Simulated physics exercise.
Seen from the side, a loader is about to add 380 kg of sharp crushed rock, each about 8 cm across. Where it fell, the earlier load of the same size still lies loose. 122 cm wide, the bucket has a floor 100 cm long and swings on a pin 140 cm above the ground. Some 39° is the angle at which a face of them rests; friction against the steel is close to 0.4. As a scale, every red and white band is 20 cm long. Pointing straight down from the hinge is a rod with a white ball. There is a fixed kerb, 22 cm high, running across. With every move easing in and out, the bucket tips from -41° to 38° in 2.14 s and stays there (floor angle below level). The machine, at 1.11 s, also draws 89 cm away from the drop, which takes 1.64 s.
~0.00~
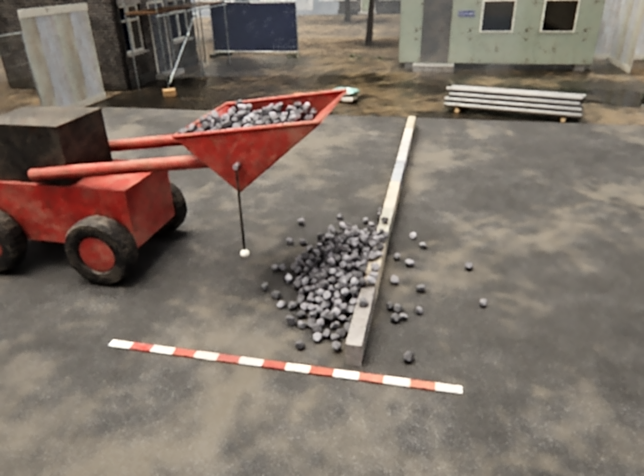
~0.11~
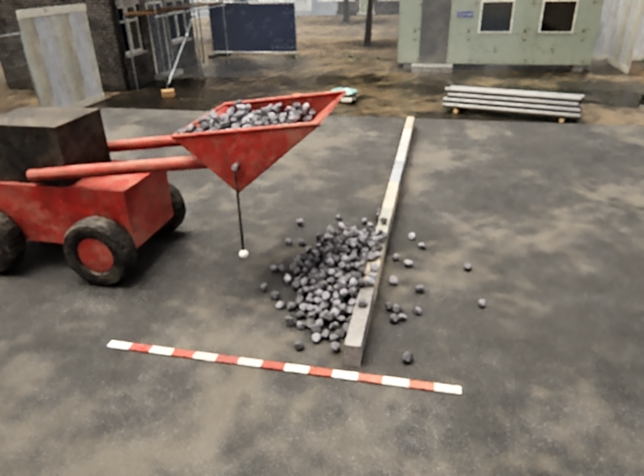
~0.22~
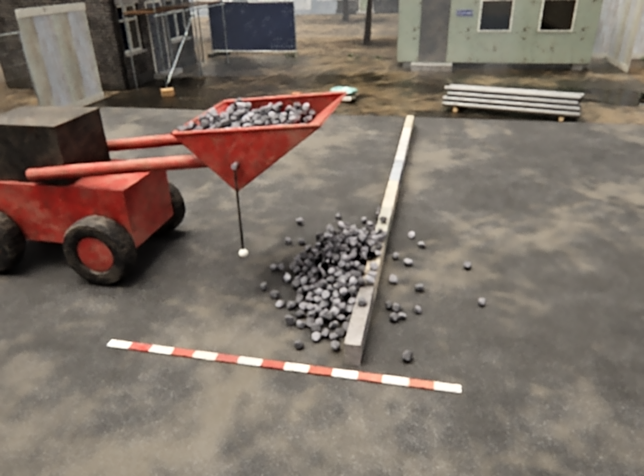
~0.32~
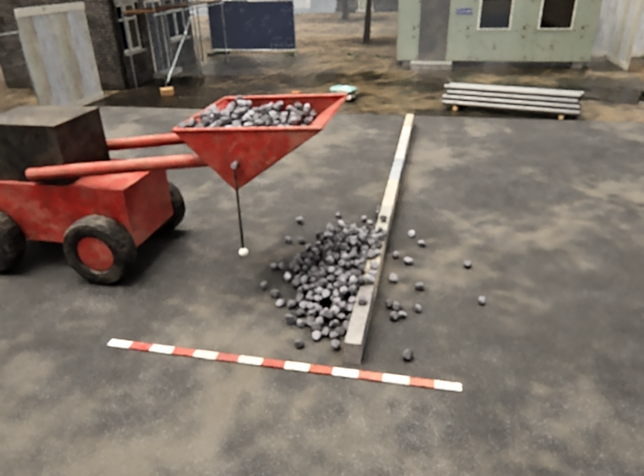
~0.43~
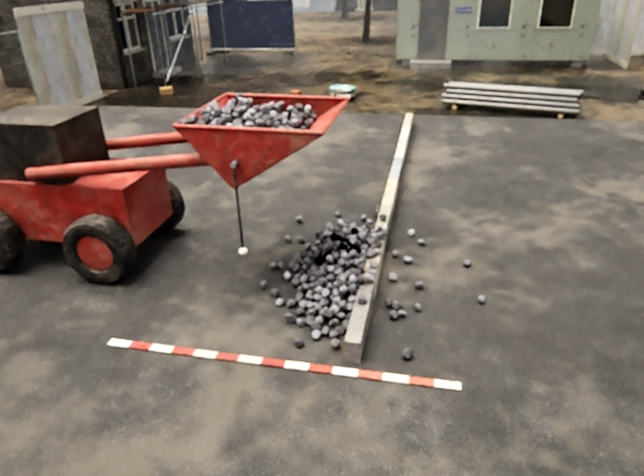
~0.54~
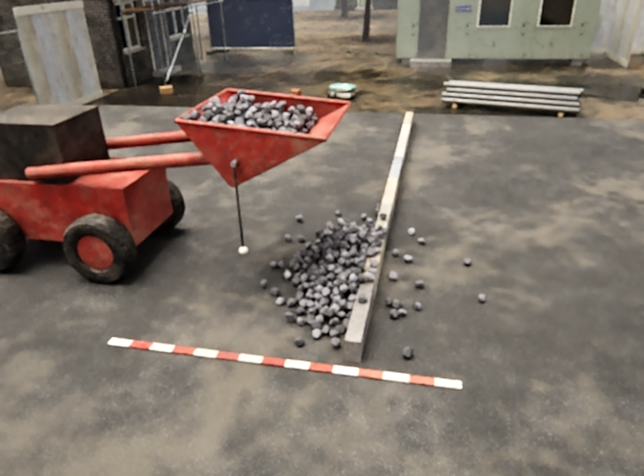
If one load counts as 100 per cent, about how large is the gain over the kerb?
Around 0 per cent.
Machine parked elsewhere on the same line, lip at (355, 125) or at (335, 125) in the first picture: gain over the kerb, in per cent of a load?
Roughly 0 per cent, then 0 per cent.
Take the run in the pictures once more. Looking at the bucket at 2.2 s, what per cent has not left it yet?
Reading: Near 20 % of the load.
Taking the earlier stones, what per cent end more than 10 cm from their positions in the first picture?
Close to 0 in a hundred of them.
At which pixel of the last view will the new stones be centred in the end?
(285, 258).
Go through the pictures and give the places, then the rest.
The first frame shows lip at (320, 122), floor tilted -41°, highest stones at (288, 111). The earlier load is highest near (351, 248), 35 cm above ground level, 97 % on this side of the kerb, 3 % over the kerb.
The second frame shows lip at (319, 124), floor tilted -40°, highest stones at (280, 111); the stones move at 0.0 m/s on average.
In the third frame, the bucket is at -39°, its lip at (320, 125); the top of the load is at (256, 111); the stones move at 0.1 m/s on average.
The fourth frame shows lip at (322, 128), floor tilted -36°, highest stones at (239, 109); the stones move at 0.1 m/s on average.
In the fifth frame, the bucket is at -33°, its lip at (324, 133); the top of the load is at (234, 106); the stones move at 0.1 m/s on average.
The sixth frame shows lip at (326, 139), floor tilted -28°, highest stones at (236, 103); the stones move at 0.2 m/s on average.
After 1.6 s the floor is at 25°; in per cent of one load, 99 in the bucket, 98 on this side of the kerb, 3 over the kerb; the foremost stones are at (429, 286).
After 2.2 s the floor is at 38°; in per cent of one load, 20 in the bucket, 177 on this side of the kerb, 3 over the kerb; the foremost stones are at (429, 286).
After 3.2 s the floor is at 38°; in per cent of one load, 0 in the bucket, 197 on this side of the kerb, 3 over the kerb; the foremost stones are at (429, 286).
After 6.0 s the floor is at 38°; in per cent of one load, 0 in the bucket, 197 on this side of the kerb, 3 over the kerb; the foremost stones are at (429, 286). Net gain over the kerb, 0.
